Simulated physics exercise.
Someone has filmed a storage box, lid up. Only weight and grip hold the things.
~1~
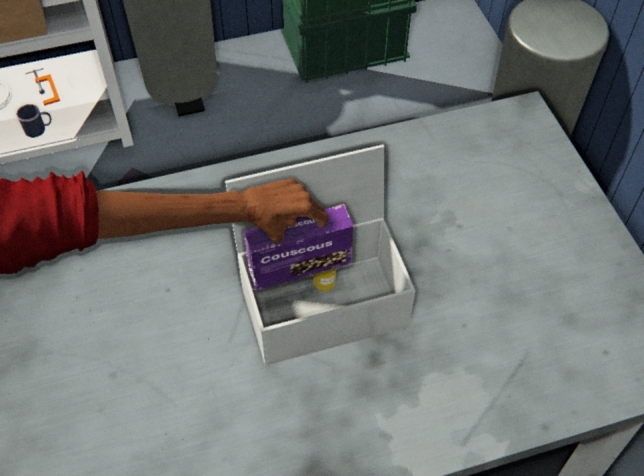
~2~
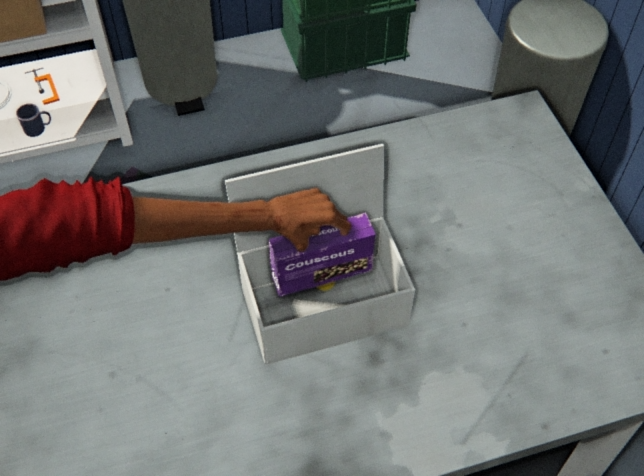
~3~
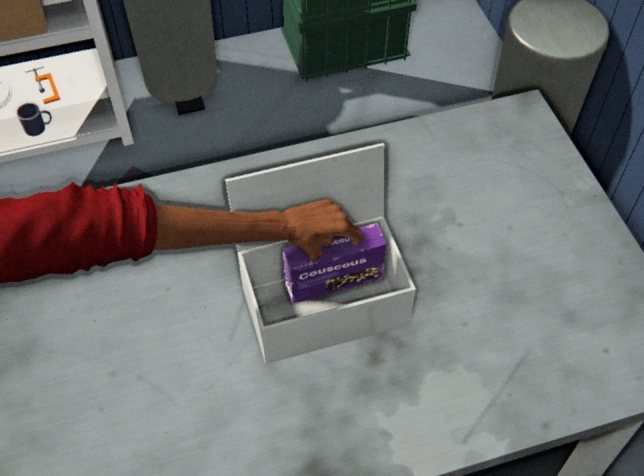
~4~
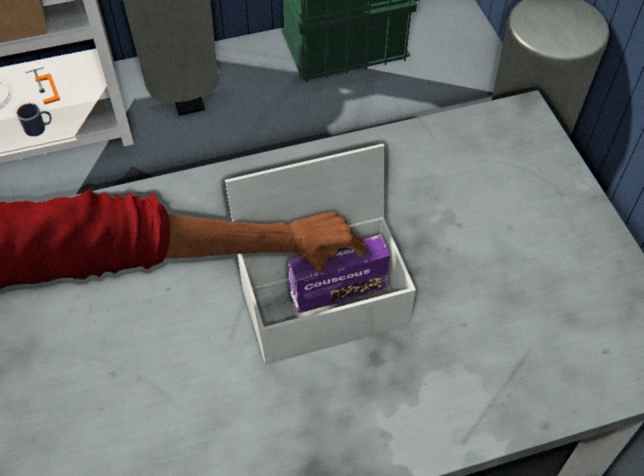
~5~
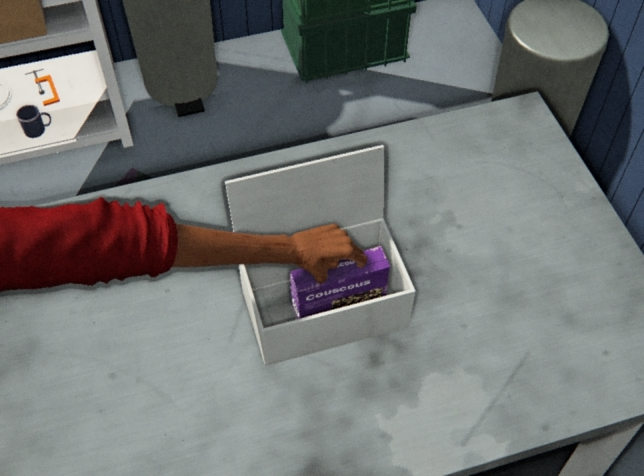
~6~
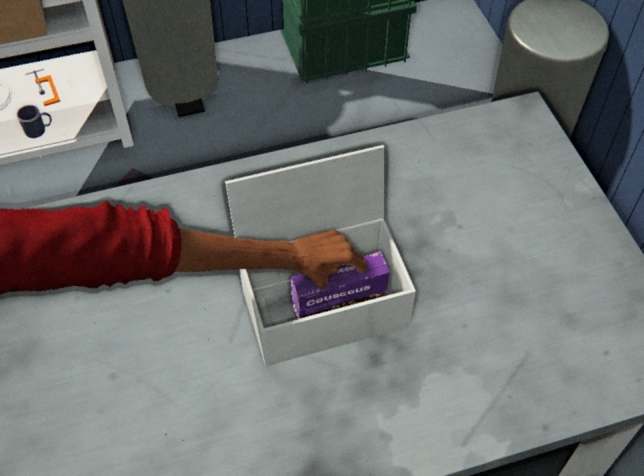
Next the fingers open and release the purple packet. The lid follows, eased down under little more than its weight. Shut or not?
Here the lid closes.
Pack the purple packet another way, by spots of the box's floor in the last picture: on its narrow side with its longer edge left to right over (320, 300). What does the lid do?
Then it closes.
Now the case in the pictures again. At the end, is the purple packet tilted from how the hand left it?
The purple packet stays as placed.
Then, 1.40 s past the last view, lid 72° above the rim.
Then, 1.90 s past the last view, lid 35° above the rim.
Finally, lid shut; both still in place. Final places as the last picture's camera would see them, purple packet near (340, 291).
